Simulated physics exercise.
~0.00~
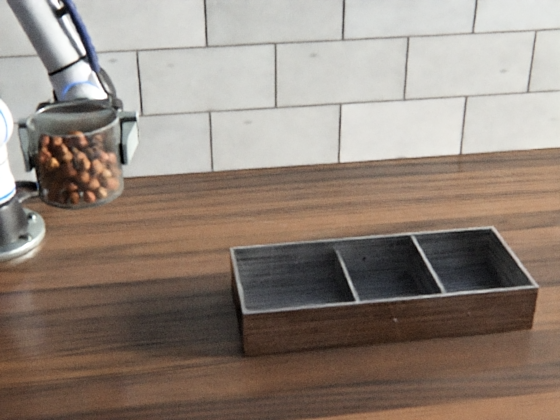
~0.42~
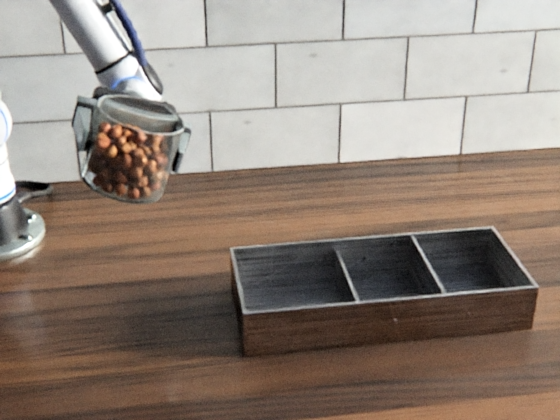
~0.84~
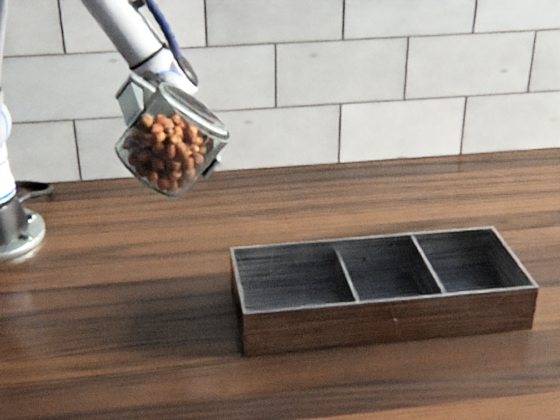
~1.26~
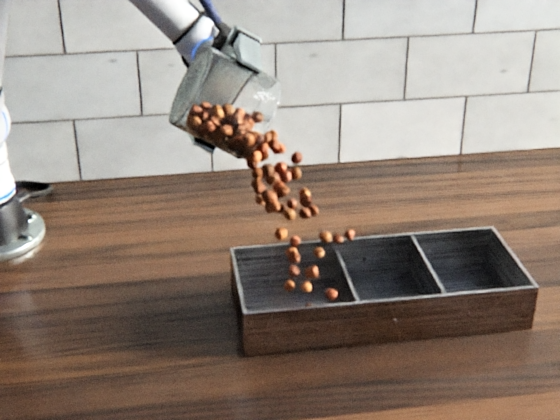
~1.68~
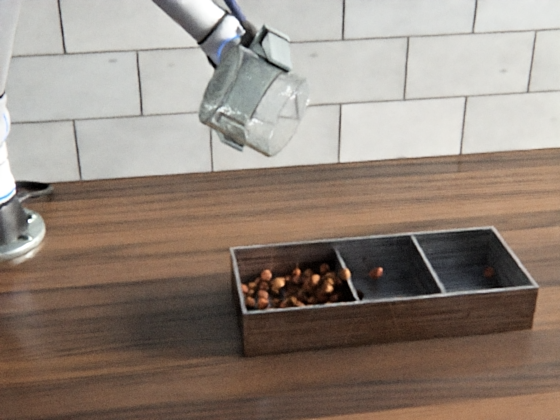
Robot arm carrying a clear cup of hazelnuts rightward and tipping it over a divided wooden box, most landing in the left compartment.
